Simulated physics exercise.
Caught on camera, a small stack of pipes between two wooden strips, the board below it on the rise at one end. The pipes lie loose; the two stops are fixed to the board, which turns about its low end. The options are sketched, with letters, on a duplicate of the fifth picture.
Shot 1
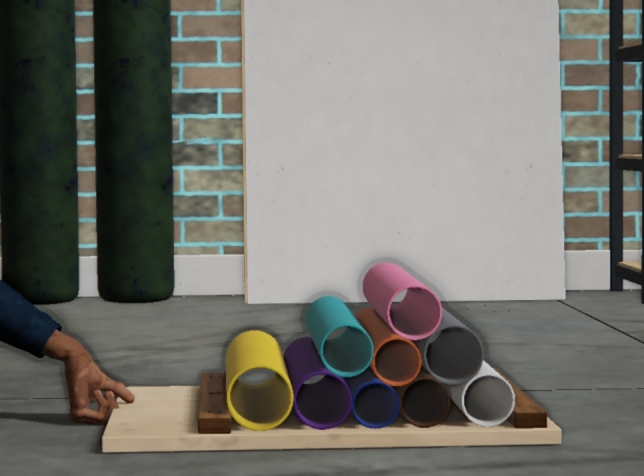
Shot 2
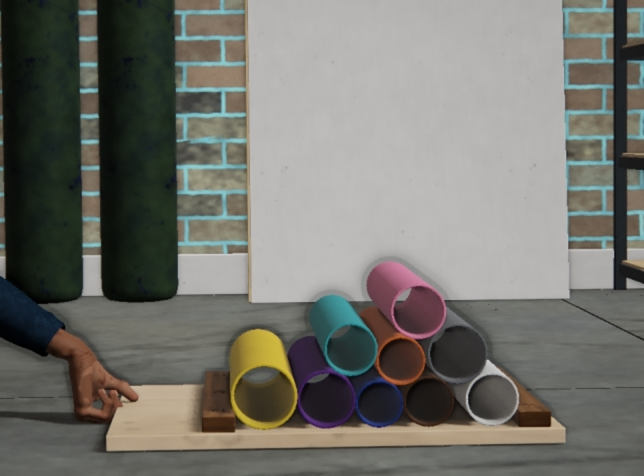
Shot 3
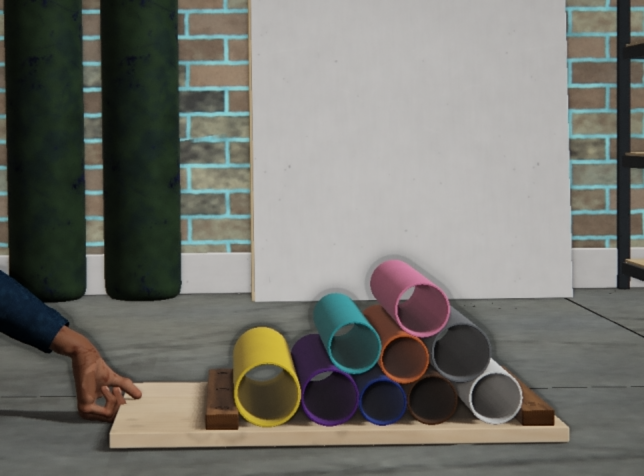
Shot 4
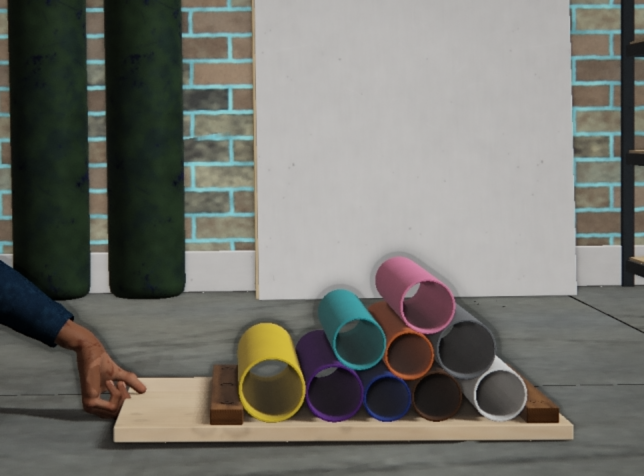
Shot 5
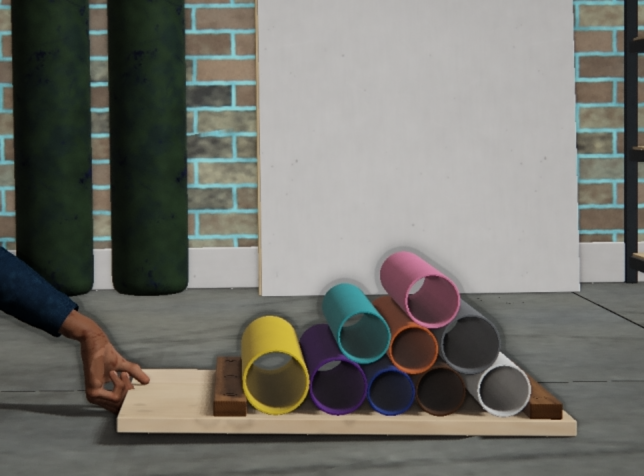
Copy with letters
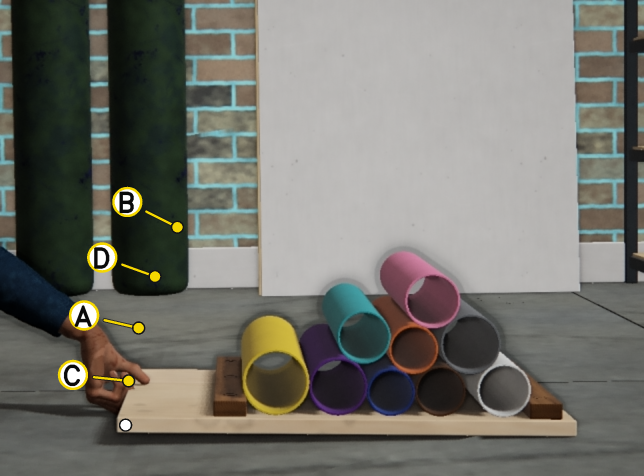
At the start, a hand at the left holds the end of a wooden board carrying a stack of colourful pipes between two wooden strips, the pink one on top. The hand then raises that left end very slightly while the whole view drifts a little, and the pipes keep their places in the stack.
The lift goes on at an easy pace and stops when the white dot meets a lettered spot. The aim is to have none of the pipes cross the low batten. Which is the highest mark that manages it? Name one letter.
Lift it to A and no more.
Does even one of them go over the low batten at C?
No.
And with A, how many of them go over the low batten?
It comes to none.
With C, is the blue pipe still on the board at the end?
Yes.
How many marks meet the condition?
Two of them.
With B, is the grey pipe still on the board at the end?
The grey pipe: No.
On the marked copy, A at (139, 328); B at (178, 227); C at (128, 381); D at (155, 277); the white dot at (126, 425).
With A. Early on, board at 12°.
Further on, board at 14°.
At the end, board at 14°, none over the low batten.
As for the rest, B four over the low batten (orange, grey, turquoise, pink); C none over the low batten; D four over the low batten (orange, grey, turquoise, pink).
